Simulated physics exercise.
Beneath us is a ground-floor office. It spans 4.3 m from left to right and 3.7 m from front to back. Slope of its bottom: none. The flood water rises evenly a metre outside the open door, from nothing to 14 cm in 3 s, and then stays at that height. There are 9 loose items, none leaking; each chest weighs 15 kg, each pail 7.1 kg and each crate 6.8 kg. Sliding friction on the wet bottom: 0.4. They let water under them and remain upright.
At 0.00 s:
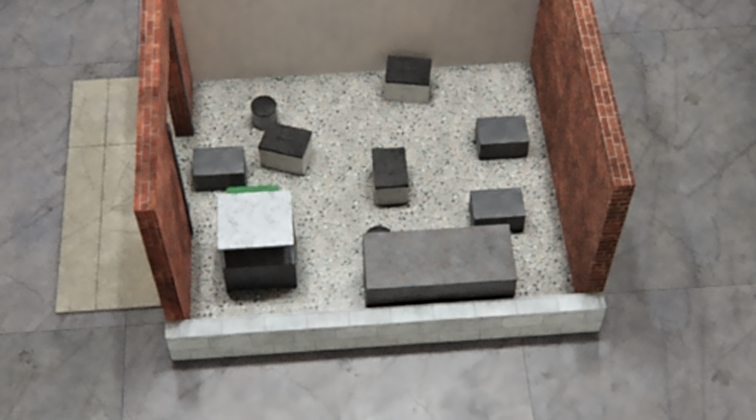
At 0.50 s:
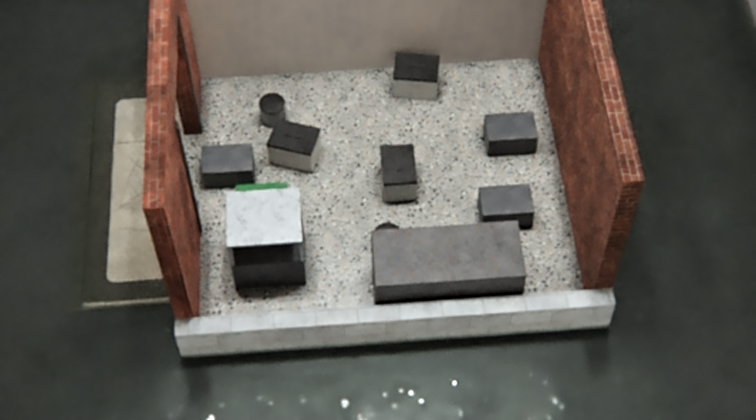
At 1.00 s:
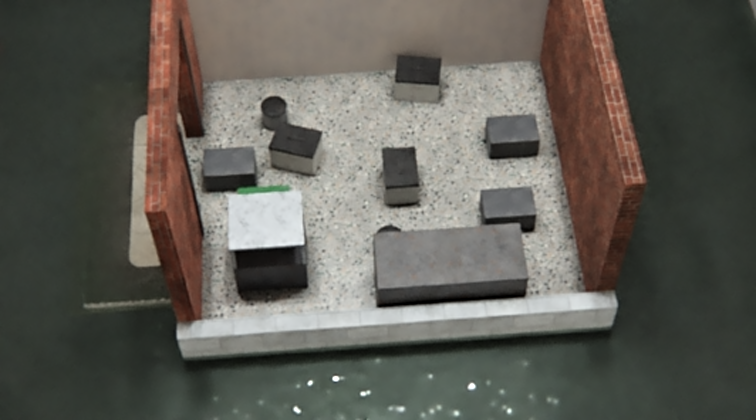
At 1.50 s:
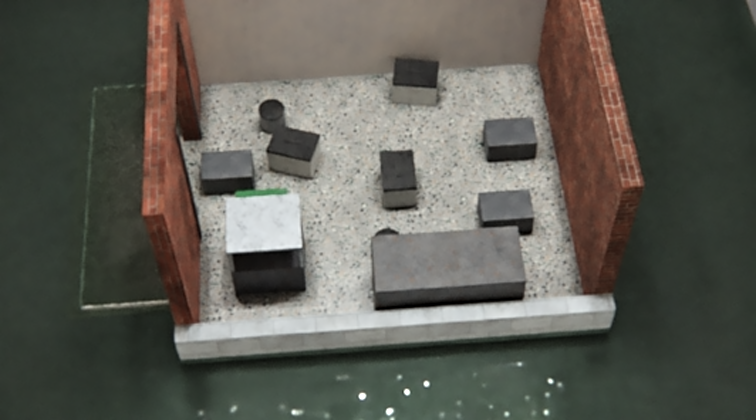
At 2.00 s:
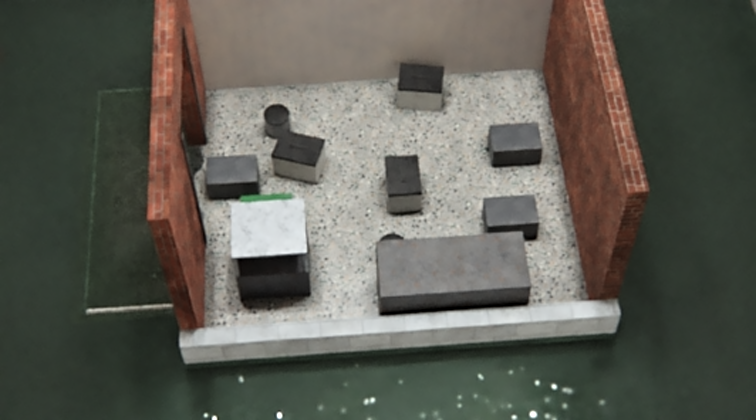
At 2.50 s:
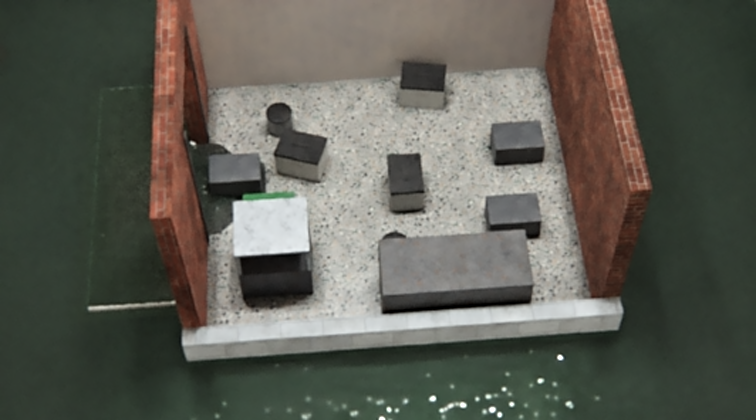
A brick-walled room holding scattered dark boxes, standing still as dark water spreads around it and begins seeping in at left.
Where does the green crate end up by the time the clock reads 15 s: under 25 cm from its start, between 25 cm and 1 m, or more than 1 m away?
It ends up more than 1 m away.
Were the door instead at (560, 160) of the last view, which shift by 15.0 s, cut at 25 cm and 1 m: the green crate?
You'd see the green crate edge over a bit.
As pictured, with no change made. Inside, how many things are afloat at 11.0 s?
7.
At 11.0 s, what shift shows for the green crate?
Displacement near 300 cm.
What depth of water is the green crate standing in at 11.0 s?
Around 7 cm.
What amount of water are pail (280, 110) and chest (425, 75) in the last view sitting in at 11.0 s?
About 4 and 8 cm.
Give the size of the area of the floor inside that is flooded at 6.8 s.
Around 11.0 m2 of it.
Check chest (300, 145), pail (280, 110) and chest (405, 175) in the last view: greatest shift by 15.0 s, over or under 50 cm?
Beyond, within, beyond.
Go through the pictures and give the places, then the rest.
The green crate at (253, 200) rests on the ground; water covers 0.0 m2; 0 of 9 have shifted, in the first picture.
The green crate at (262, 198) rests on the ground; water covers 0.0 m2; 0 of 9 have shifted, in the second picture.
The green crate at (264, 201), on the bottom; water covers 0.0 m2; 0 of 9 have shifted, in the third picture.
The green crate at (262, 204) rests on the ground; water covers 0.0 m2; 0 of 9 have shifted, in the fourth picture.
The green crate at (267, 209), on the bottom; 0.0 m2 under water; 0 of 9 have shifted, in the fifth picture.
The green crate at (269, 207) rests on the ground; water covers 0.4 m2; 0 of 9 have shifted, in the sixth picture.
After 3.5 s the green crate is near (275, 210), 0.1 m from its start, aground; 1 afloat.
After 6.8 s the green crate is near (411, 220), 1.6 m from its start, aground; 1 afloat.
After 11.0 s the green crate is near (514, 227), 2.8 m from its start, afloat; 7 afloat.
After 15.0 s the green crate is near (487, 228), 2.5 m from its start, afloat; 8 afloat.
